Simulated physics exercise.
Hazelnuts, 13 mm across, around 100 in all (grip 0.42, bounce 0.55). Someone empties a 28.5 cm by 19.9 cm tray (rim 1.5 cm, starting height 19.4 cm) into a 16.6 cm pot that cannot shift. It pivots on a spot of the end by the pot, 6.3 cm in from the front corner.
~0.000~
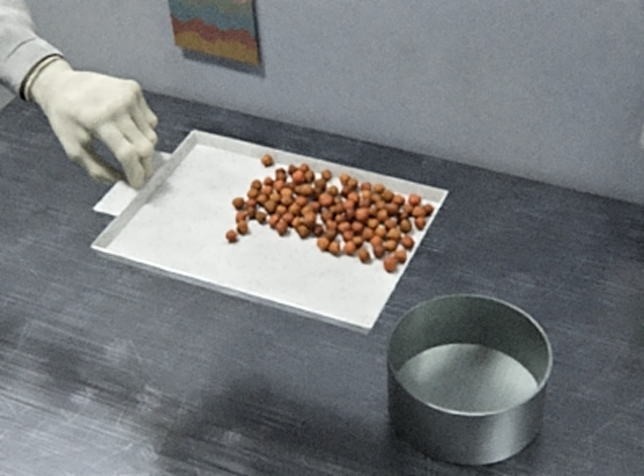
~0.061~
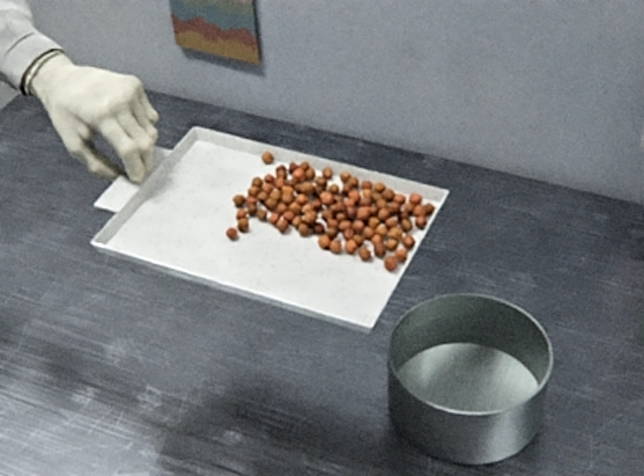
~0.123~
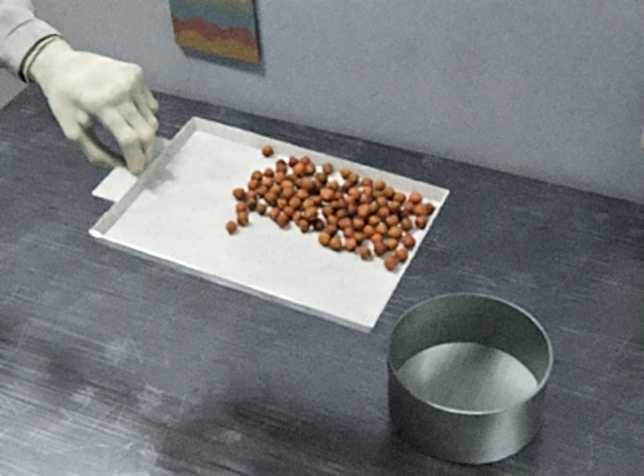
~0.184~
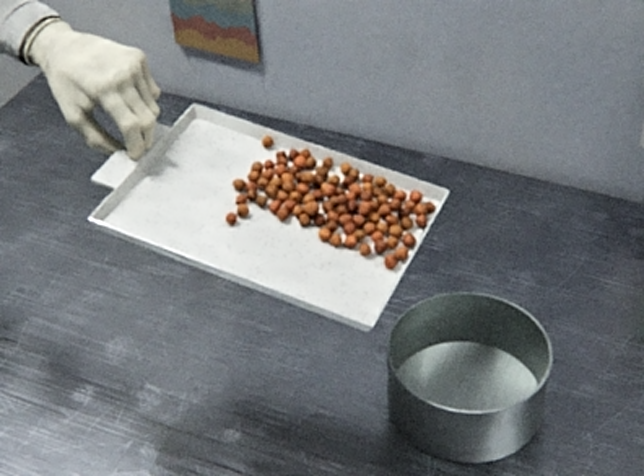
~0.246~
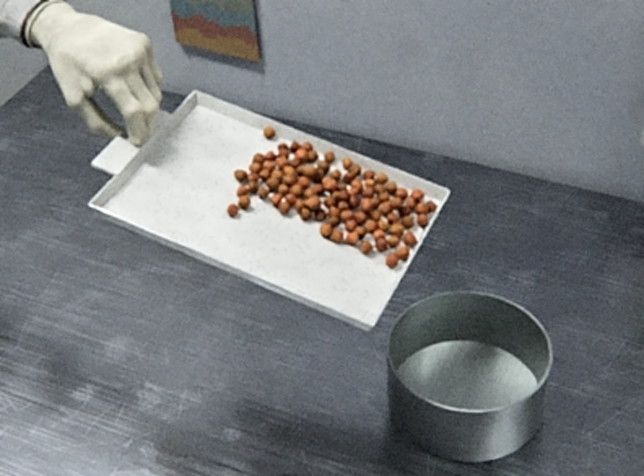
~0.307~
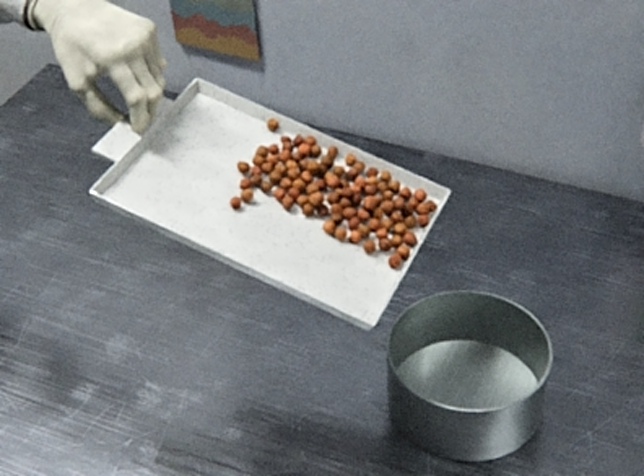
On a dark table, a gloved hand slightly raises the left end of a white tray holding reddish-brown balls.
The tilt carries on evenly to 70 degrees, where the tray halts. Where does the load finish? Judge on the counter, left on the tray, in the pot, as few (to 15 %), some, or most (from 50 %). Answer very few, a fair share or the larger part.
On the counter: Very few; left on the tray: A fair share; in the pot: The larger part.
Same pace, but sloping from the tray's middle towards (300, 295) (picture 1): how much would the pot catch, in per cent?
Some 0 per cent.
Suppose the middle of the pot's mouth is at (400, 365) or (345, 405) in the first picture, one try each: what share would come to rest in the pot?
Some 30 and 0 per cent.
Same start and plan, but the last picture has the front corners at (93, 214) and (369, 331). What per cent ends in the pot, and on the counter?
Pot 0, counter 90.
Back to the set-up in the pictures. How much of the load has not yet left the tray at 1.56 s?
Roughly 65 per cent.
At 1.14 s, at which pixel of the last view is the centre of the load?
Near (406, 205).
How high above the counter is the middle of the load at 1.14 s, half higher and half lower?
Roughly 24 cm.
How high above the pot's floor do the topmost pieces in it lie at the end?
About 1.5 cm.
Then, at 0.80 s, tilt 40 degrees; the tray holds 100 %, the pot 0 %.
Then, at 1.14 s, tilt 59 degrees; the tray holds 95 %, the pot 5 %.
After 1.56 s, tilt 70 degrees; the tray holds 65 %, the pot 10 %.
In the end, at 2.9 s, counter 10 %, tray 25 %, pot 65 %.
